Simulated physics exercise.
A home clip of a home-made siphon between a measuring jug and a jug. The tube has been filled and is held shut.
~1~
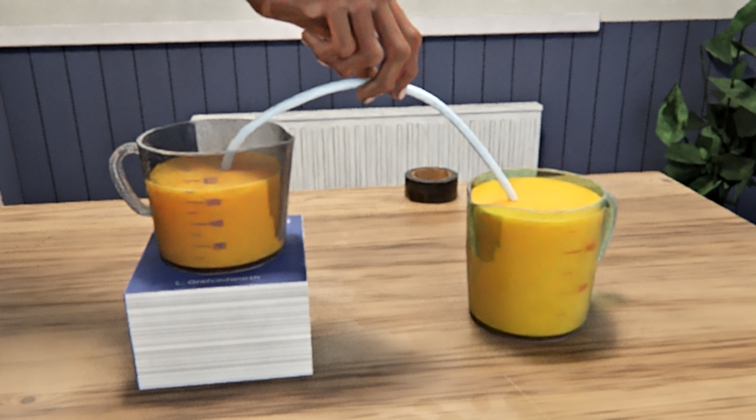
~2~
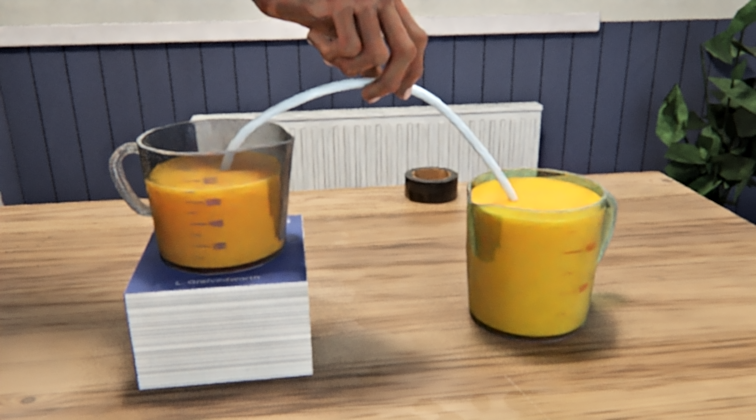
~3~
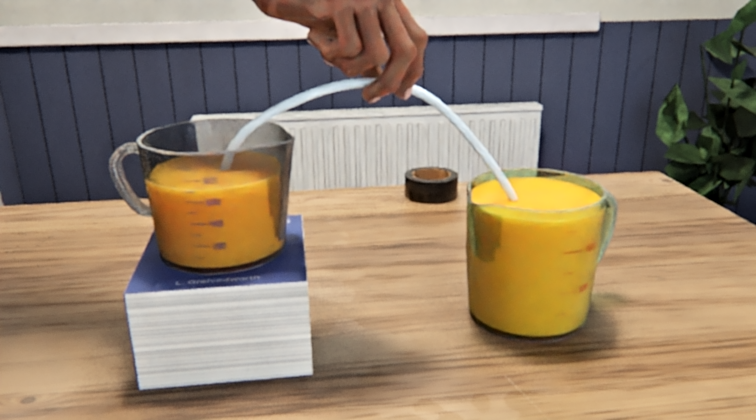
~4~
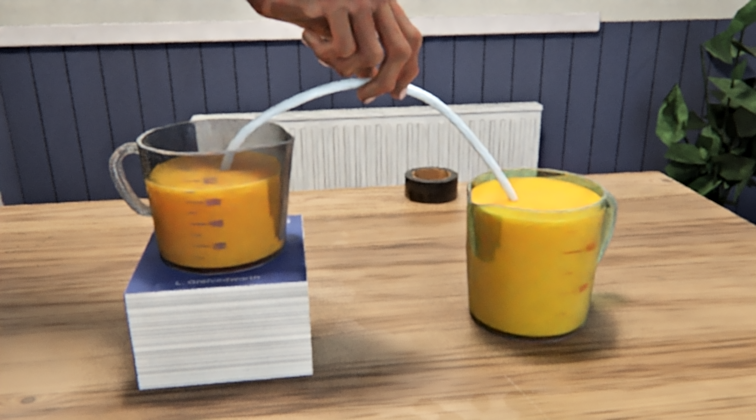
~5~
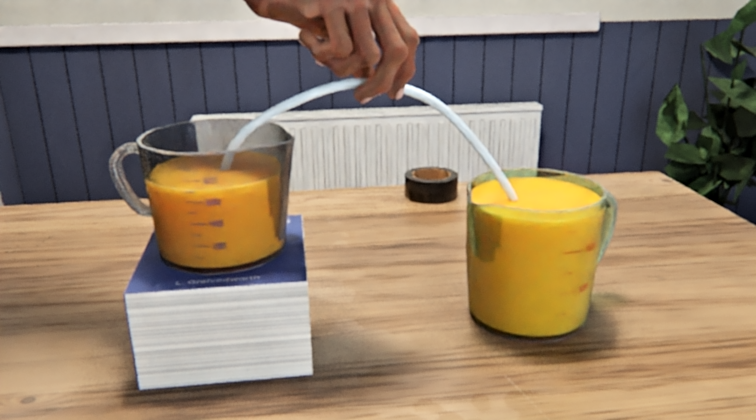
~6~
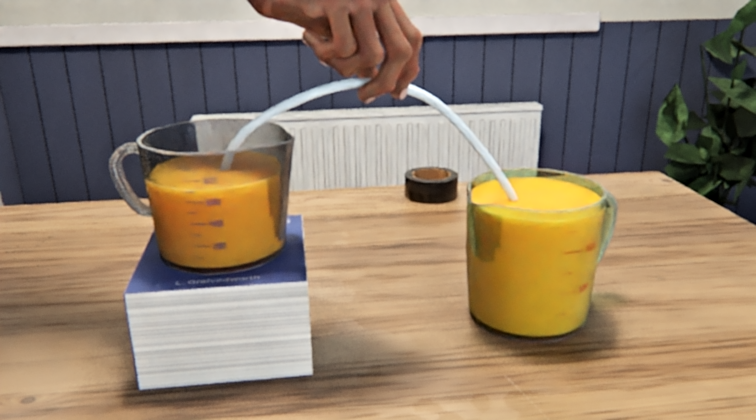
The video shows a hand pinching a pale, arched tube between two jugs of orange liquid, the left one raised on a thick book and the right one fuller on the wooden table; nothing visibly moves throughout.
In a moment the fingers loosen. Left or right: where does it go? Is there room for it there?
It flows rightwards, and the one that fills overflows.
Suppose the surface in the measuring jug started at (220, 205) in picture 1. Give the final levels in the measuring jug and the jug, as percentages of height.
About 30 and 95 per cent.
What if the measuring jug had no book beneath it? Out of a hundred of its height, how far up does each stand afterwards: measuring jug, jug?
About 95 and 75 per cent.
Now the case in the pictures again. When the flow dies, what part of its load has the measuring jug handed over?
Roughly 50 per cent.
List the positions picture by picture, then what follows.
Fingers on the hose; measuring jug (218, 189) about two thirds full, up on the book; jug (532, 249) nearly full, on the top itself, in the first picture.
Still shut; measuring jug about two thirds full, surface at (216, 169); jug nearly full, surface at (535, 198), in the second picture.
The hose is pinched; measuring jug (218, 189) about two thirds full; jug (532, 249) nearly full, in the third picture.
Nothing flows; measuring jug about two thirds full, surface at (216, 169); jug nearly full, surface at (535, 198), in the fourth picture.
Fingers on the hose; measuring jug (218, 189) about two thirds full, up on the book; jug (532, 249) nearly full, on the top itself, in the fifth picture.
Still shut; measuring jug about two thirds full, surface at (216, 169); jug nearly full, surface at (535, 198), in the sixth picture.
A moment on, the measuring jug is about half full; the jug is full to the brim.
Further on, the measuring jug is about half full; the jug is full to the brim; a puddle lies under the lower one.
When it is over, the measuring jug is about a third full; the jug is full to the brim; a puddle lies under the lower one; the two surfaces are level.
